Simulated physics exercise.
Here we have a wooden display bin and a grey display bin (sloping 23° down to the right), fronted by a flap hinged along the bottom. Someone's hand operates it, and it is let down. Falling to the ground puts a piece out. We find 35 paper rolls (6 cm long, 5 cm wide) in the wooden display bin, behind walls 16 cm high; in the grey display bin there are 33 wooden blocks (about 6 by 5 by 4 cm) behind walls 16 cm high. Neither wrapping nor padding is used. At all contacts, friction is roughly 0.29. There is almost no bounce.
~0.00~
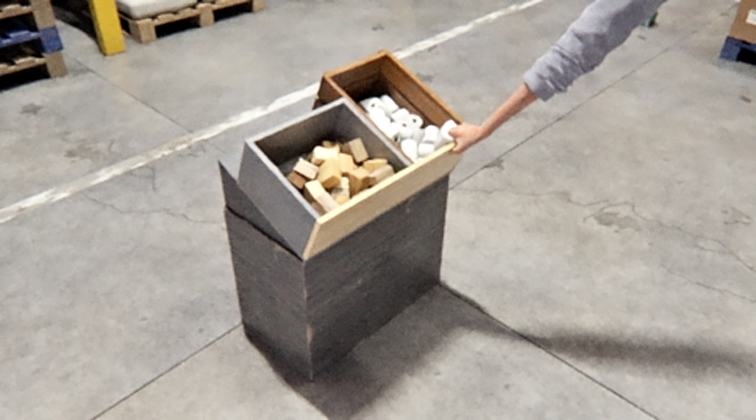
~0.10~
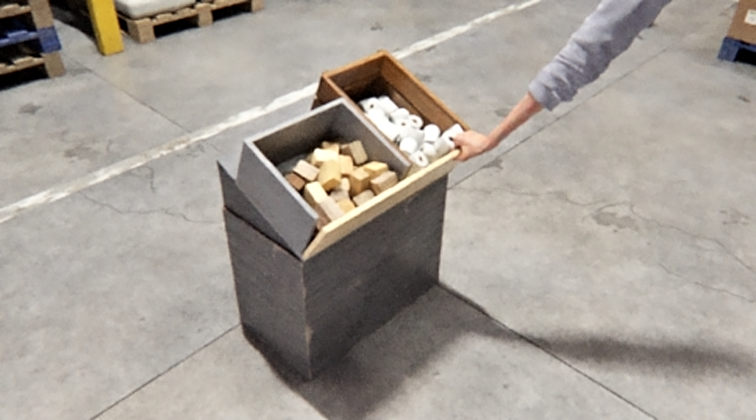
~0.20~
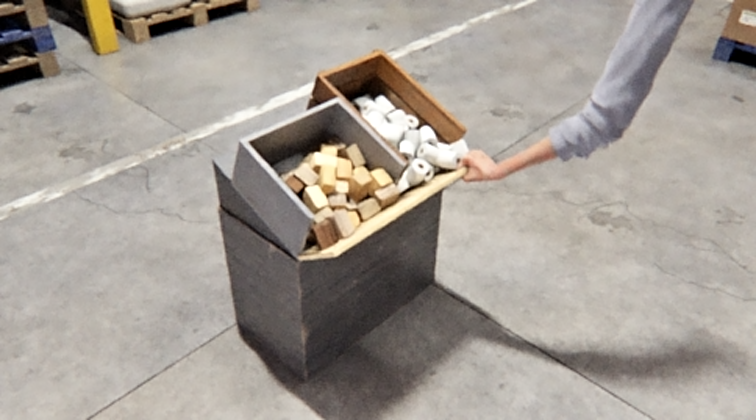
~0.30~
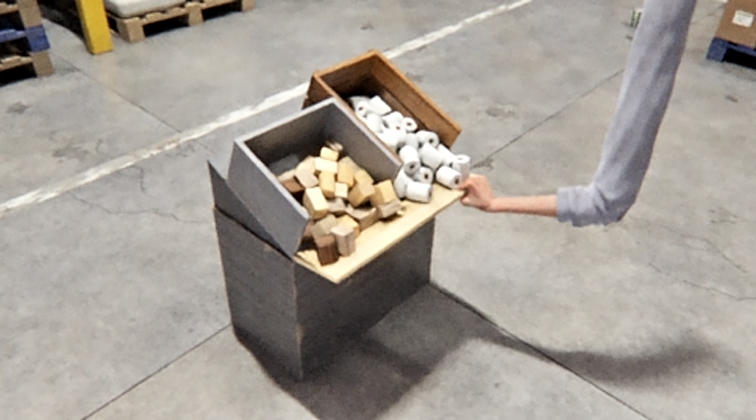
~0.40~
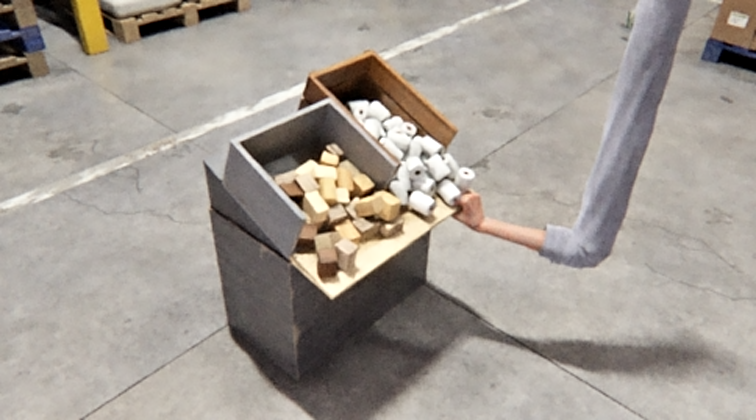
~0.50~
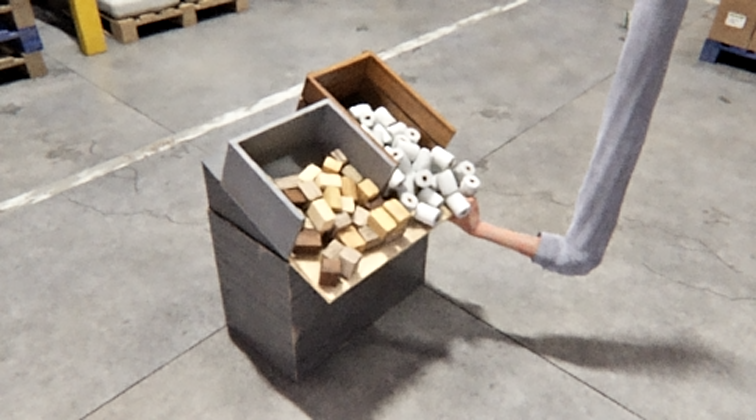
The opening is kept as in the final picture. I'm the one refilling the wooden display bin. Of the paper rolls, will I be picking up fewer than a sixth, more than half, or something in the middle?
Onto the ground goes a portion past half.
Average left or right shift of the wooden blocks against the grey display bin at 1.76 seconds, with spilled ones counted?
Rightwards, roughly 42 cm.
After 0.70 s, wooden display bin 33 in, 2 out and grey display bin 33 in, 0 out.
After 0.95 s, wooden display bin 22 in, 13 out and grey display bin 27 in, 6 out.
After 1.31 s, wooden display bin 4 in, 31 out and grey display bin 11 in, 22 out.
Final count (at 1.76 s), wooden display bin 0 in, 35 out and grey display bin 0 in, 33 out. Asked share, 35 of 35, 100 per cent.
